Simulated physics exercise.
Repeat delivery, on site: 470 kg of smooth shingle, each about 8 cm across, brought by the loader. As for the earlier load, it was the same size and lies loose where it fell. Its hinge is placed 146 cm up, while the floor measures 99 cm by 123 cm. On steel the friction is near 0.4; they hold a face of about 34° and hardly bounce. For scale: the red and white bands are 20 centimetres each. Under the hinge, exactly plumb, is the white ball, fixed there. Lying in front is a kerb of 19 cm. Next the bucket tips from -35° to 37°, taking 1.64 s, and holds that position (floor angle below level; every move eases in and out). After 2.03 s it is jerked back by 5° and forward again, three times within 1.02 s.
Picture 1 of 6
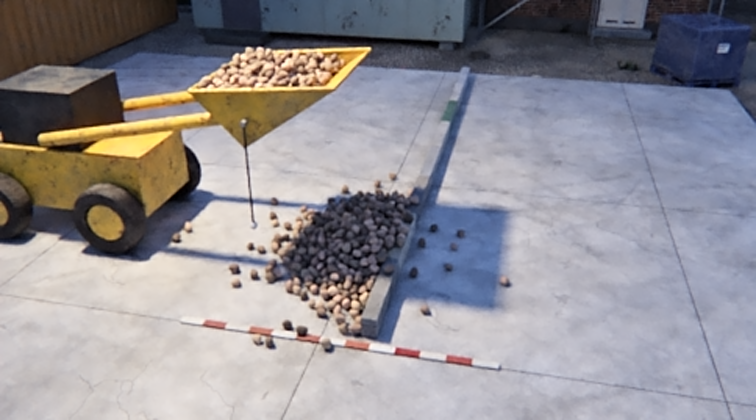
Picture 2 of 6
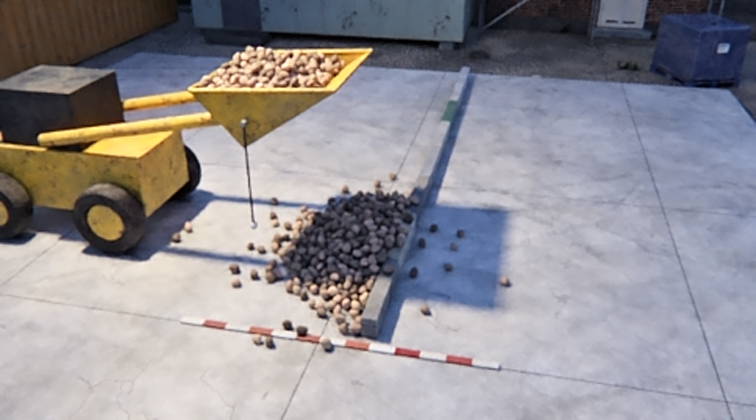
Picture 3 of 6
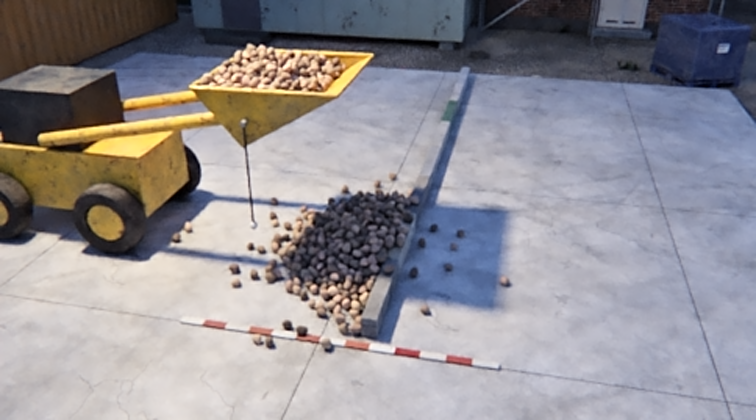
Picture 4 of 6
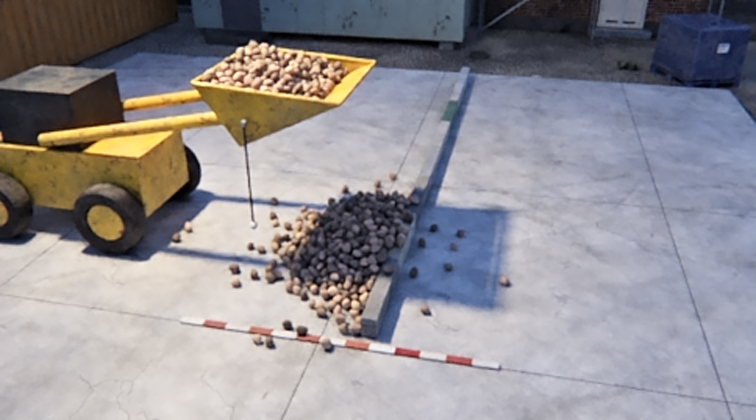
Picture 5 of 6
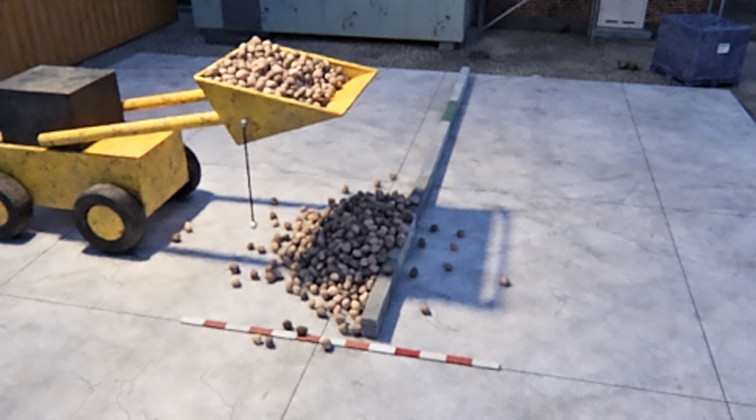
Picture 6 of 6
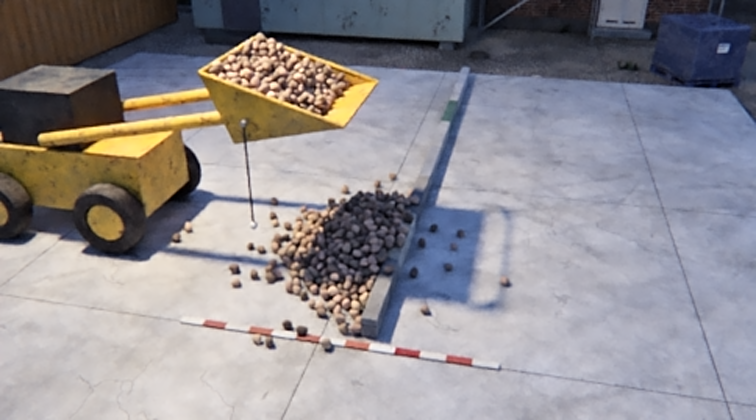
A yellow loader with a dark block on its body stands at the left of a pale concrete yard, its raised bucket heaped with brownish stones, seen from slightly above by a still camera. Below lie a loose stone pile against a long grey kerb, a red-and-white banded strip and a small white ball on a line. The bucket slowly tilts, its right-hand lip lowering, while its shadow changes shape.
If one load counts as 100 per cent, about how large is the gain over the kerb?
Around 48 per cent.
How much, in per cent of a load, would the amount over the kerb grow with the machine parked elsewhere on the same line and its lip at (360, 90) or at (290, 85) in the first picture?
Roughly 75 per cent, then 5 per cent.
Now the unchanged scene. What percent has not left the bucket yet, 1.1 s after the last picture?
Roughly 45 per cent of its load.
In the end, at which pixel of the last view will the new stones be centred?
Centre at roughly (401, 240).
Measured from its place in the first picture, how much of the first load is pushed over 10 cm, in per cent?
Close to 10 in a hundred of them.
Then, 0.6 s after the last picture the floor is at 26°; in per cent of one load, 99 in the bucket, 100 on this side of the kerb, 1 over the kerb; the foremost stones are at (445, 258).
Then, 1.1 s after the last picture the floor is at 37°; in per cent of one load, 43 in the bucket, 155 on this side of the kerb, 2 over the kerb; the foremost stones are at (445, 258).
Then, 2.9 s after the last picture the floor is at 37°; in per cent of one load, 0 in the bucket, 150 on this side of the kerb, 50 over the kerb; the foremost stones are at (614, 313).
Then, 5.6 s after the last picture the floor is at 37°; in per cent of one load, 0 in the bucket, 150 on this side of the kerb, 50 over the kerb; the foremost stones are at (615, 314). Net gain over the kerb, 48.
